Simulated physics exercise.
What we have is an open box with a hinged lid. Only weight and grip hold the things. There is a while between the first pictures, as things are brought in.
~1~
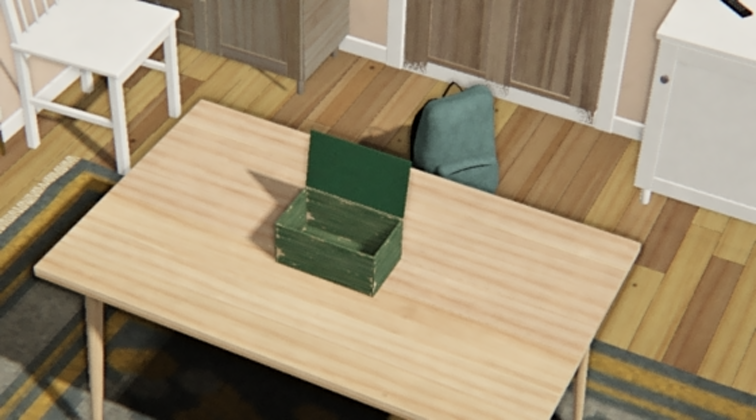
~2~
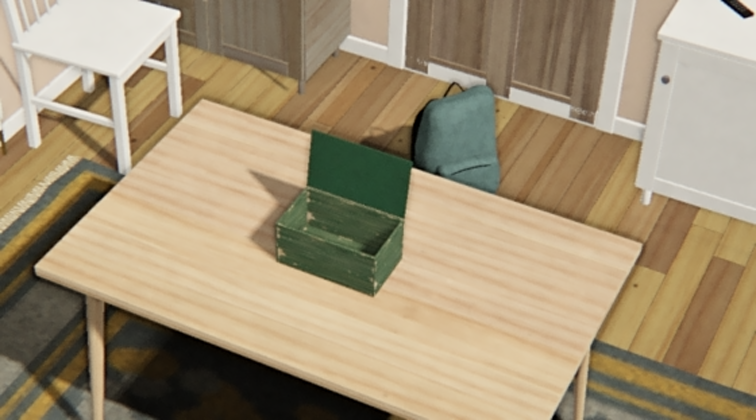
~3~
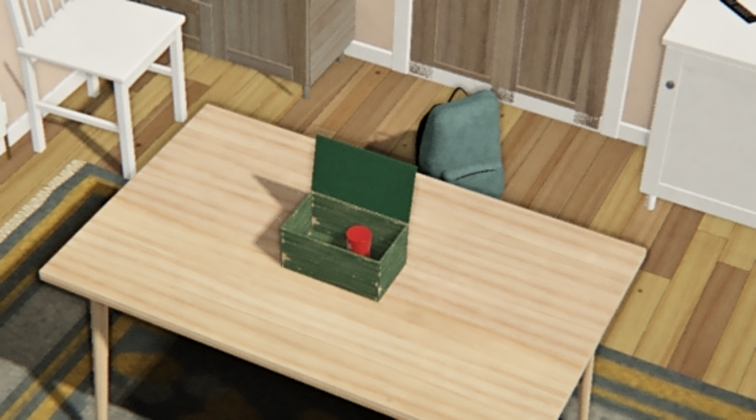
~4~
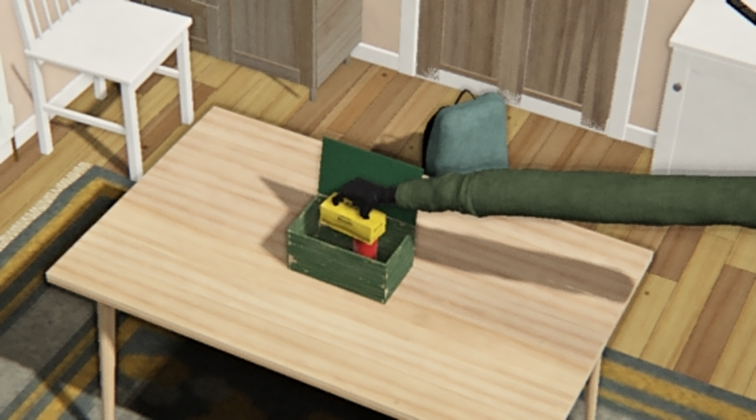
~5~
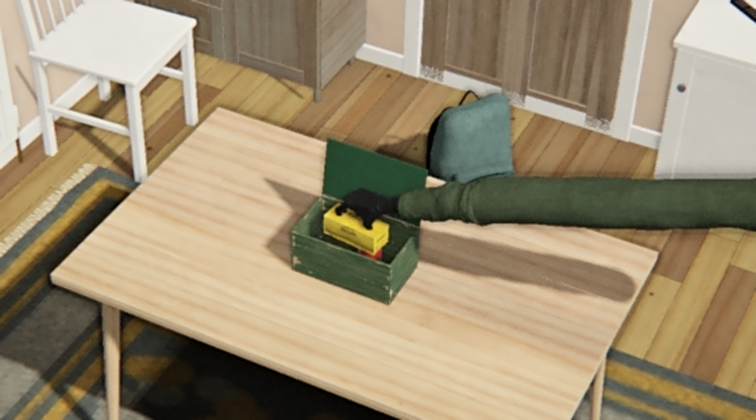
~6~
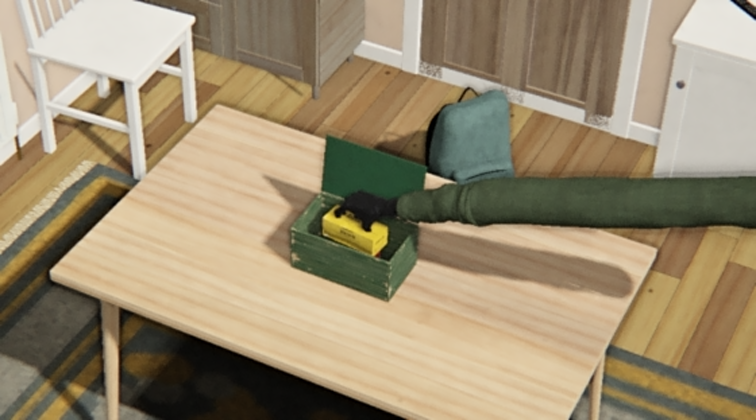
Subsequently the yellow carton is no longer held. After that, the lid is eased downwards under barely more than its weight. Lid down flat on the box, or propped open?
Down flat.
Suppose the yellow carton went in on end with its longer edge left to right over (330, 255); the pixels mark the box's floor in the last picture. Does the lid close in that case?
Then it is held up.
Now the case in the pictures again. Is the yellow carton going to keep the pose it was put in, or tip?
The yellow carton ends up tilted.
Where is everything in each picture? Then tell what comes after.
The last thing is not in view yet, in the first frame.
The last thing is not in view yet, in the second frame.
The last thing is not in view yet; red tin (359, 245), in the third frame.
On its way; yellow carton (353, 218), in the fourth frame.
On its way; yellow carton (356, 229), in the fifth frame.
Put in, still held; yellow carton (355, 231), in the sixth frame.
Then, 0.90 s later than the last frame, lid starting down; yellow carton on its side near (354, 263).
Then, 1.60 s later than the last frame, lid 60° above the rim; yellow carton on its side near (354, 263).
Then, 2.20 s later than the last frame, lid 15° above the rim; yellow carton on its side near (354, 263).
When it is over, lid shut; lying over in the box, yellow carton; red tin as before. End places, in pixels of the last picture, yellow carton near (354, 263).
